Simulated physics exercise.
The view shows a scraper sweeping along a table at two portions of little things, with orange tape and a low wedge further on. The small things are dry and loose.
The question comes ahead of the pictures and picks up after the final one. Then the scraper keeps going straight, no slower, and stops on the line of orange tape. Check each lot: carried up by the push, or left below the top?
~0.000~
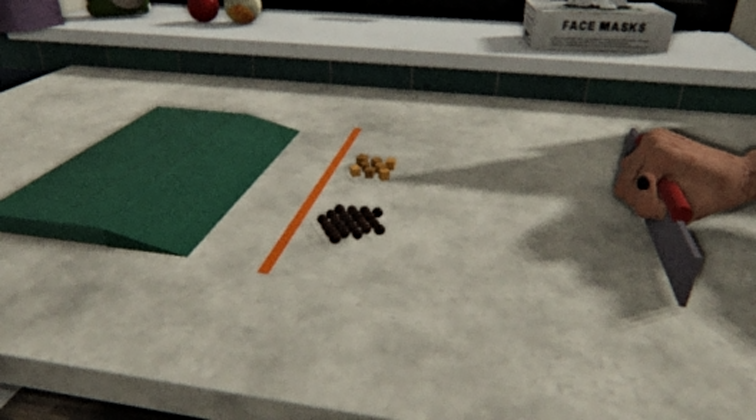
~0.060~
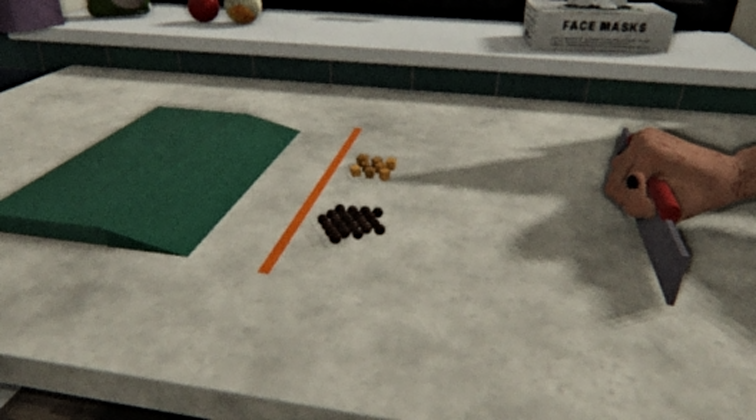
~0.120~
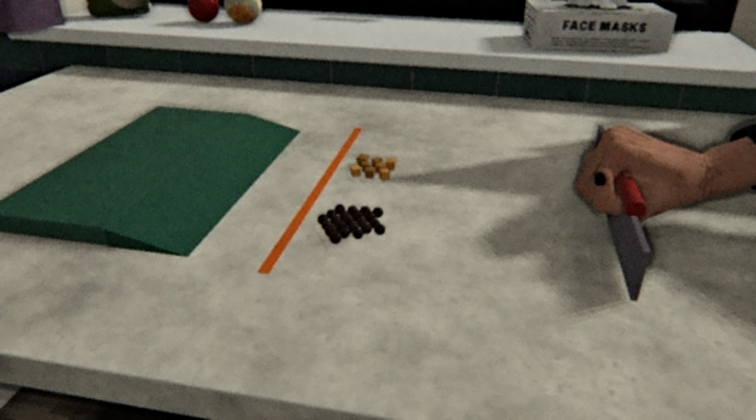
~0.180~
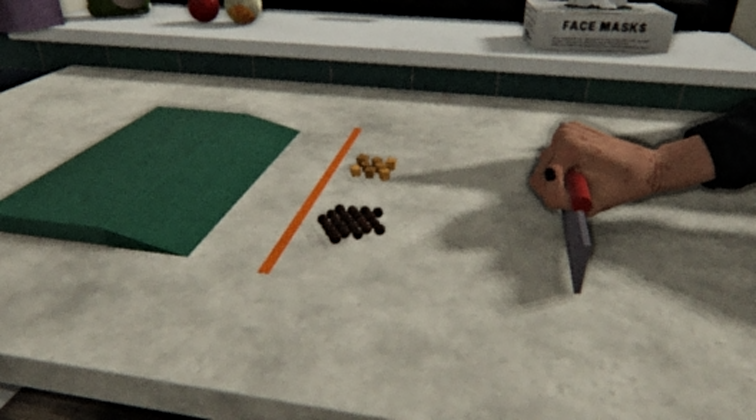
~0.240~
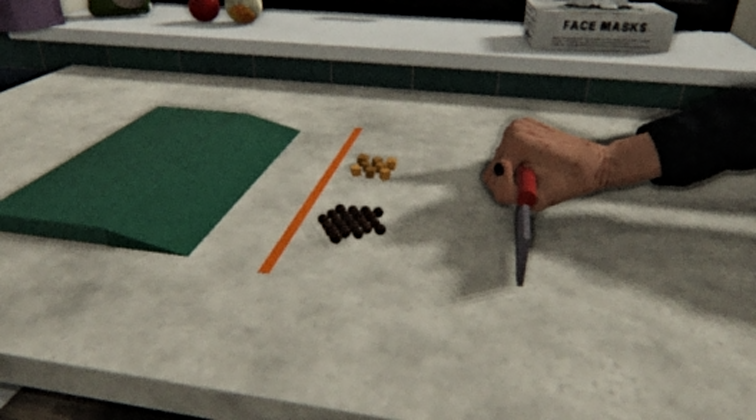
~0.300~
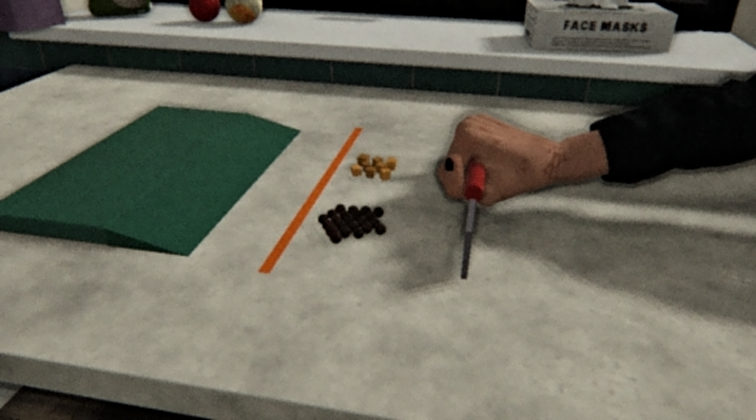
Nearer lot - carried up. Farther lot - left below.
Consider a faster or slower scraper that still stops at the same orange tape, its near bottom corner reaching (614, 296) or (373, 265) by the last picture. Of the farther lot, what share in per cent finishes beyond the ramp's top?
0 %, then 10 %.
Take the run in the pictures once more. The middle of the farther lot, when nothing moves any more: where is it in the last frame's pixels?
Its centre settles around (270, 157).
Around 0.42 s, scraper still moving, near (386, 153); nearer lot all short of the ramp; farther lot all short of the ramp.
Around 0.57 s, scraper stopped at the orange tape; nearer lot about a third on the ramp, about two thirds short of the ramp; farther lot all short of the ramp.
Around 0.85 s, scraper stopped at the orange tape; nearer lot nearly all past the top, a small part on the ramp; farther lot about half on the ramp, about half short of the ramp.
Finally (1.8 s), scraper stopped at the orange tape; nearer lot all past the top; farther lot none past the top, about a third on the ramp, about two thirds short of the ramp.
